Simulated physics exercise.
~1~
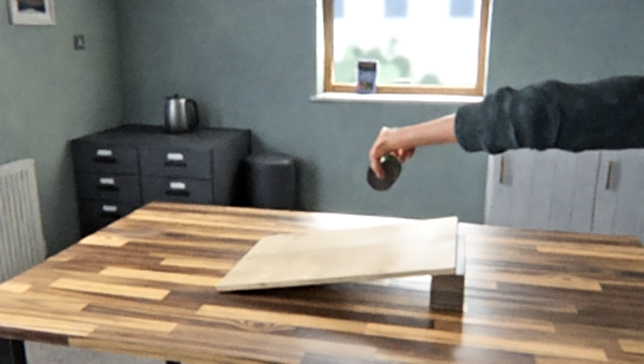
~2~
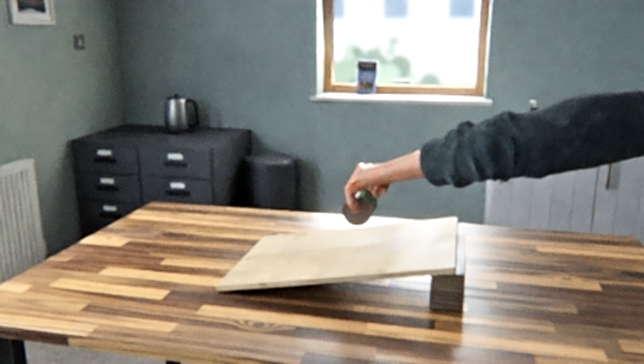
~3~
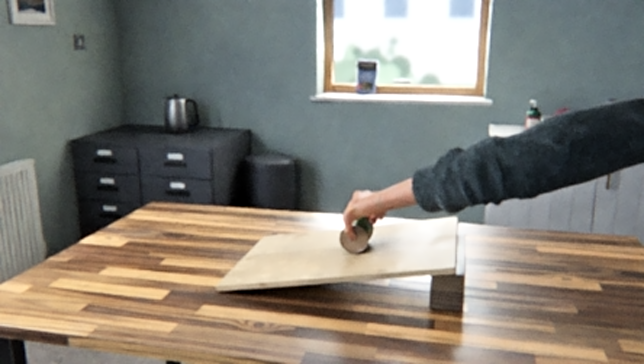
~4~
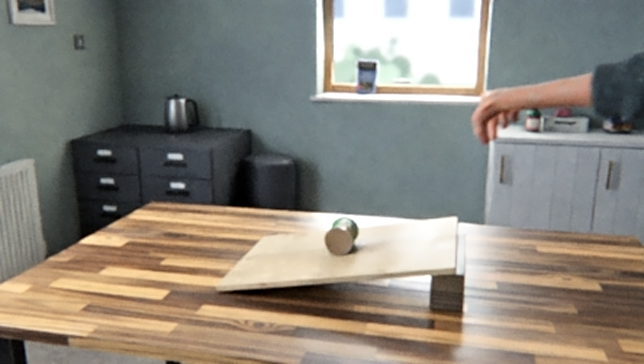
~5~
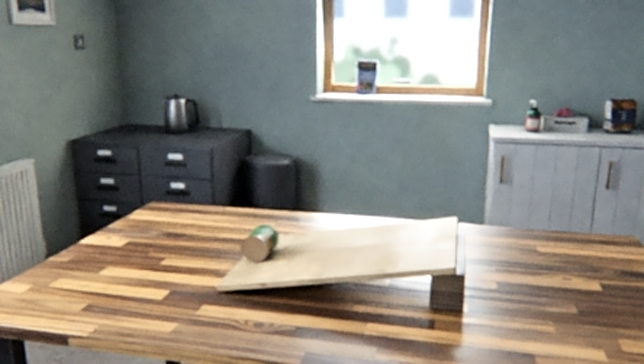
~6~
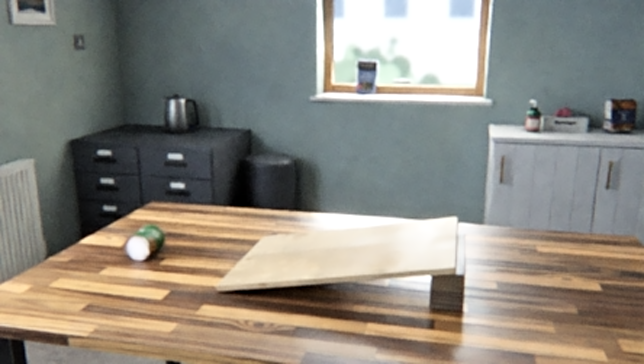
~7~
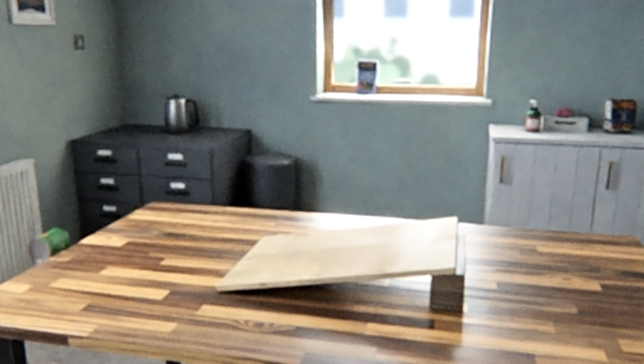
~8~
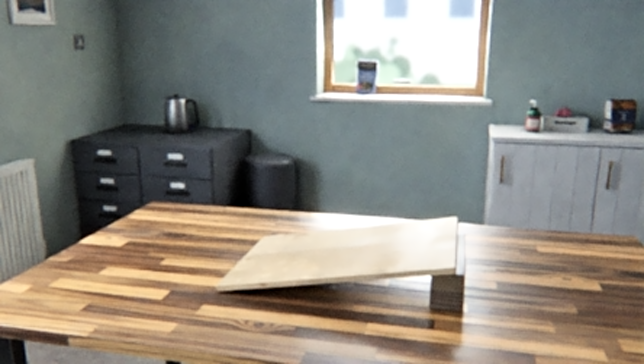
A green tin, held on its side by a hand reaching in from the right, hovers over a pale board propped on a small block, on a striped wooden table seen from a still, slightly raised view. Behind are blue-green walls, a window, dark drawers with a kettle at left and a pale cabinet at right. The hand lowers the tin onto the board, lets go and draws back out of view. The tin rolls left down the slope and onto the tabletop. It keeps going past the table's left side near the radiator, then disappears from sight, leaving the board in place.
